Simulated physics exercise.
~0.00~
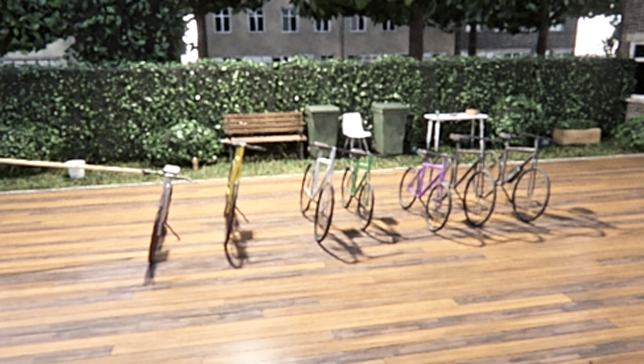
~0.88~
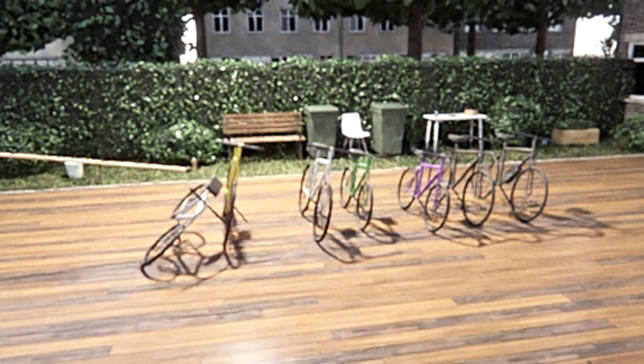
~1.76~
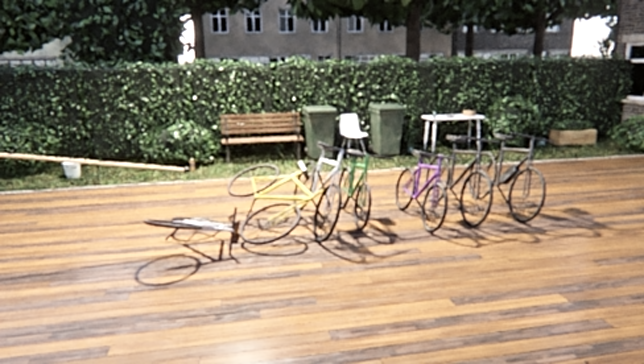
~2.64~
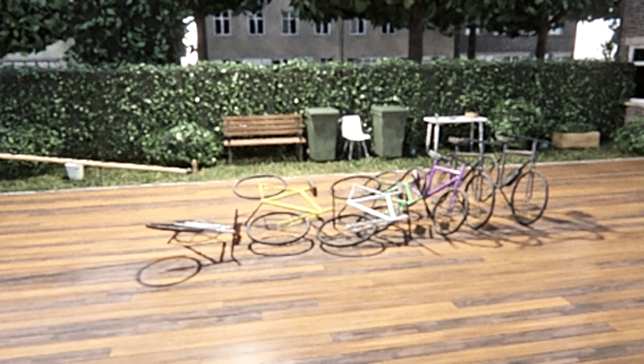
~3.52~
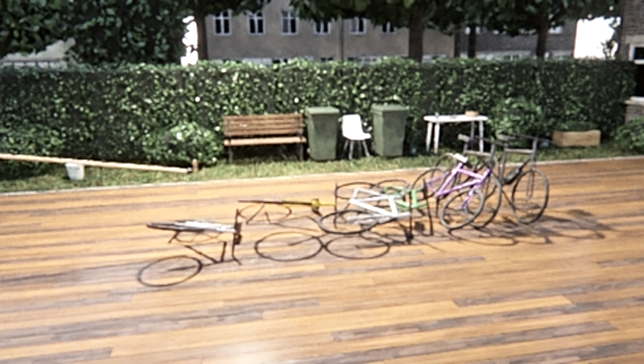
Parked bicycles topple rightward one after another, but the two at the far right stay standing.
